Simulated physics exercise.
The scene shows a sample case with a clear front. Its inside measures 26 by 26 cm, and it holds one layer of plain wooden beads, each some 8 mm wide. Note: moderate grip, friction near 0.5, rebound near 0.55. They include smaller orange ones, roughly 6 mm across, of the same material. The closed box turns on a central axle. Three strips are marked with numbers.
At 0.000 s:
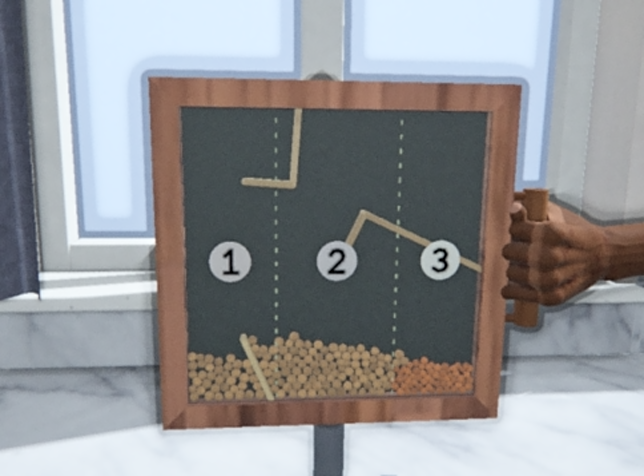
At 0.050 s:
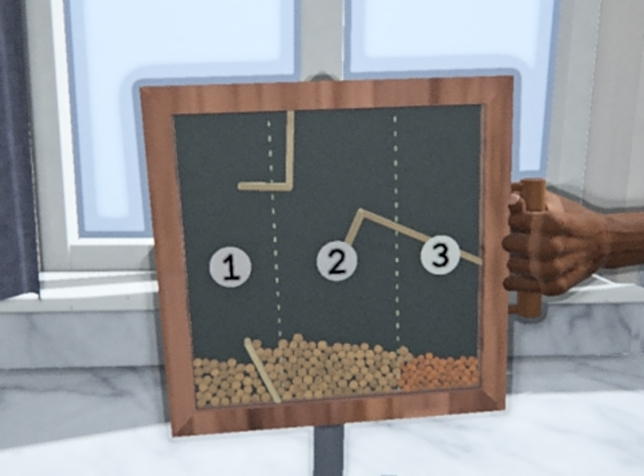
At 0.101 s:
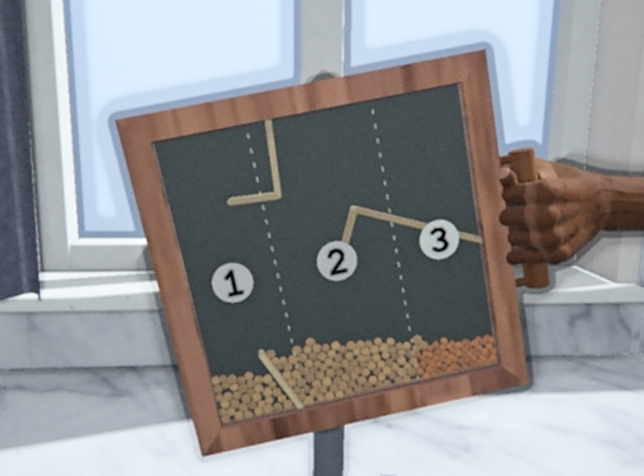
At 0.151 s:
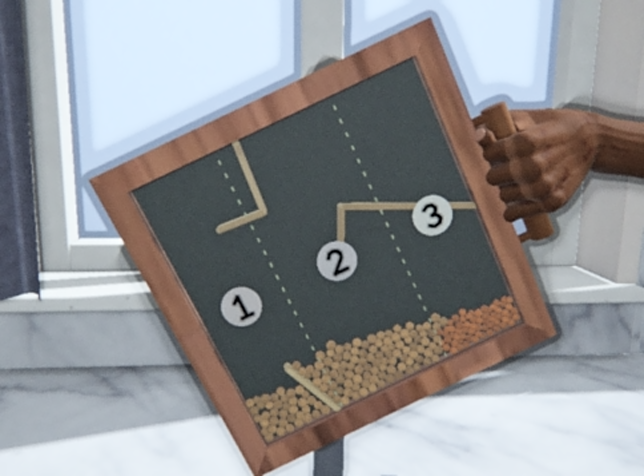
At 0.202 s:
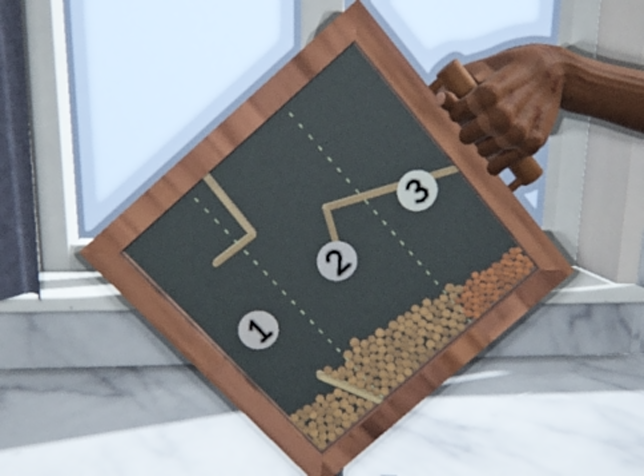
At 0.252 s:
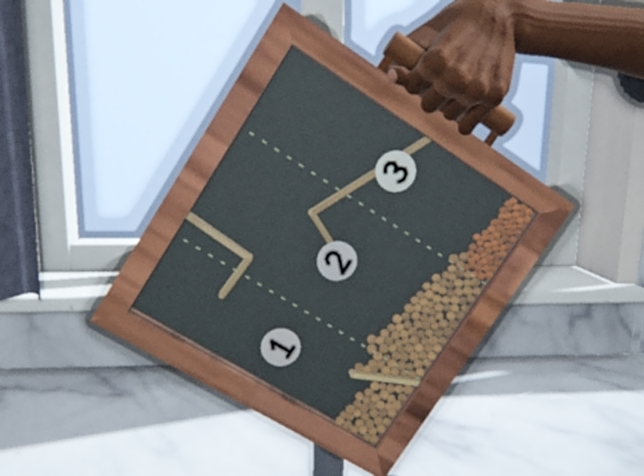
A hand turns a wooden-framed case of beads anticlockwise, and the beads tilt with it.
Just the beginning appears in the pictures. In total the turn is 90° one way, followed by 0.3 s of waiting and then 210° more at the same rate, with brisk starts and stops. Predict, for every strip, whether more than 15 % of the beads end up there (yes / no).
No. 1: Yes. 2: No. 3: Yes.
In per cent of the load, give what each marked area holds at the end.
Strip 1: 20; strip 2: 5; strip 3: 75.
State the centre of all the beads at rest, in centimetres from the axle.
About 4 cm right and 5 cm below.
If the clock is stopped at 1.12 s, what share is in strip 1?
Around 95 per cent.
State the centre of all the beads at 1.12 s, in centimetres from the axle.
The middle sits around 10 cm right and 2 cm below.
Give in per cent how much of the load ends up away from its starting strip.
Around 75 percent.
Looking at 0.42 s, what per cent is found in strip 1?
30 %.
By 0.42 s, it stands 90° anticlockwise; the beads' middle is 10 cm right of and 1 cm below the centre; no. 1, 30 %, no. 2, 50 %, no. 3, 20 %.
By 1.12 s, it has come round 194° anticlockwise; the beads' middle is 10 cm right of and 2 cm below the centre; no. 1, 95 %, no. 2, 5 %.
By 1.52 s, it has come round 300° anticlockwise; the beads' middle is 5 cm right of and 3 cm above the centre; no. 1, 45 %, no. 2, 20 %, no. 3, 35 %.
Settled by 3.4 s, it has come round 300° anticlockwise; no. 1, 20 %, no. 2, 5 %, no. 3, 75 %.
